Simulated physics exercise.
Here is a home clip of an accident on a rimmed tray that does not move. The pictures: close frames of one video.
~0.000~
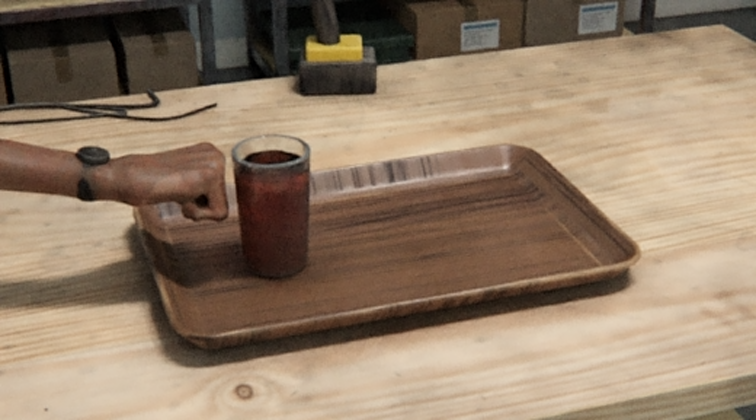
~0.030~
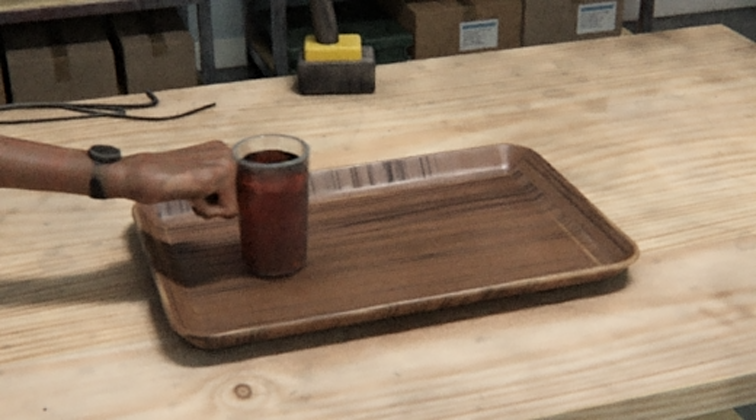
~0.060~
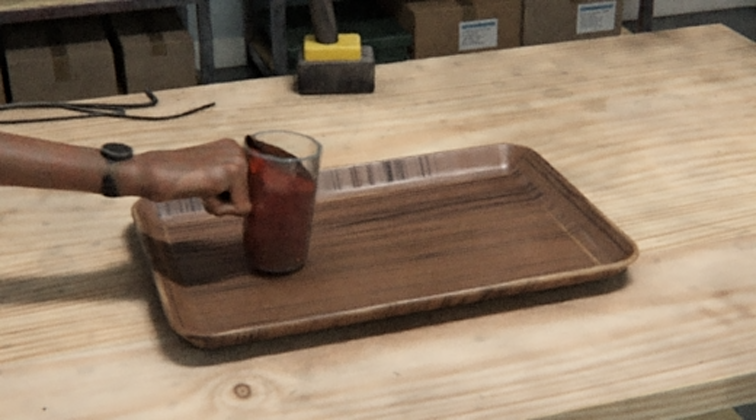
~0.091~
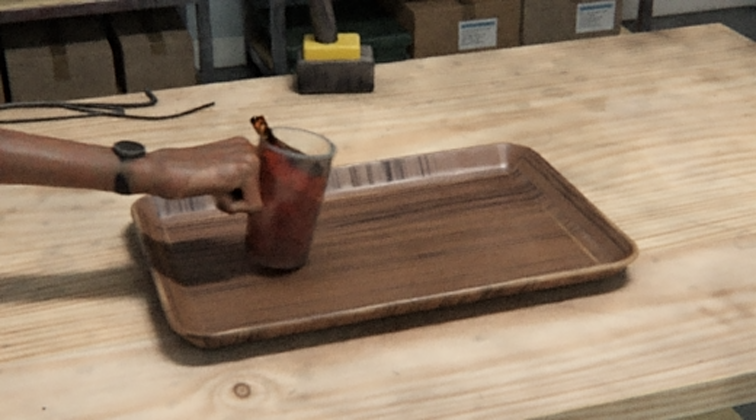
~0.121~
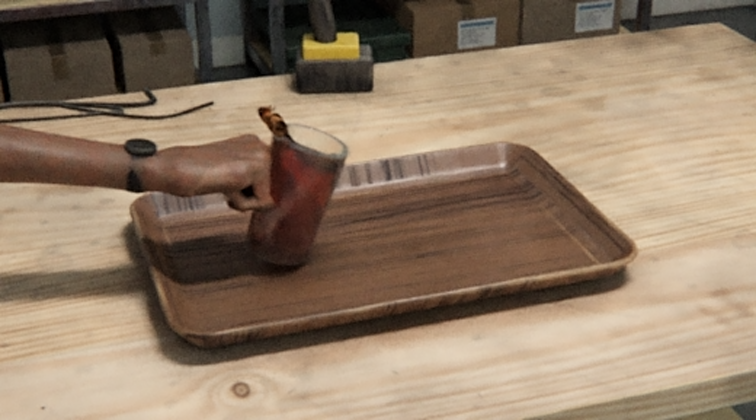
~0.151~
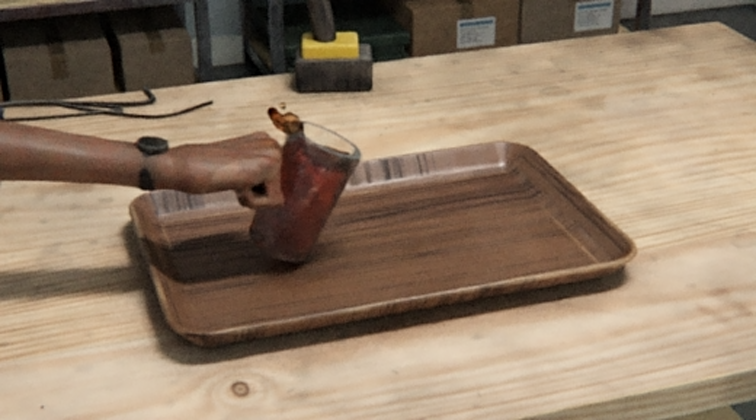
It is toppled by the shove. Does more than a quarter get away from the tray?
Yes, more than a quarter gets away.
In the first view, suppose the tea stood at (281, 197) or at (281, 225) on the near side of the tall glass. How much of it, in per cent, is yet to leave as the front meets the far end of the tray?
In order, 55 and 55 in a hundred.
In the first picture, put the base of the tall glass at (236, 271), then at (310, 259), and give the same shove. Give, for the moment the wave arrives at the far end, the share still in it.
You'd get 45 % from the first place and 60 % from the second.
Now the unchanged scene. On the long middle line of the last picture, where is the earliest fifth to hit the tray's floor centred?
Landing point: About (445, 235).
A moment on, the tall glass lies on its side and 87 per cent is in the glass, 1 on the tray and 12 above or beyond its rim.
Next, the tall glass lies on its side and 47 per cent is in the glass, 49 on the tray and 5 above or beyond its rim.
Then the tall glass lies on its side and 26 per cent is in the glass, 51 on the tray and 22 above or beyond its rim.
Later the tall glass lies on its side and 14 per cent is in the glass, 51 on the tray and 35 above or beyond its rim.
In the end 64 per cent is held by tray and glass, 36 is off the tray.
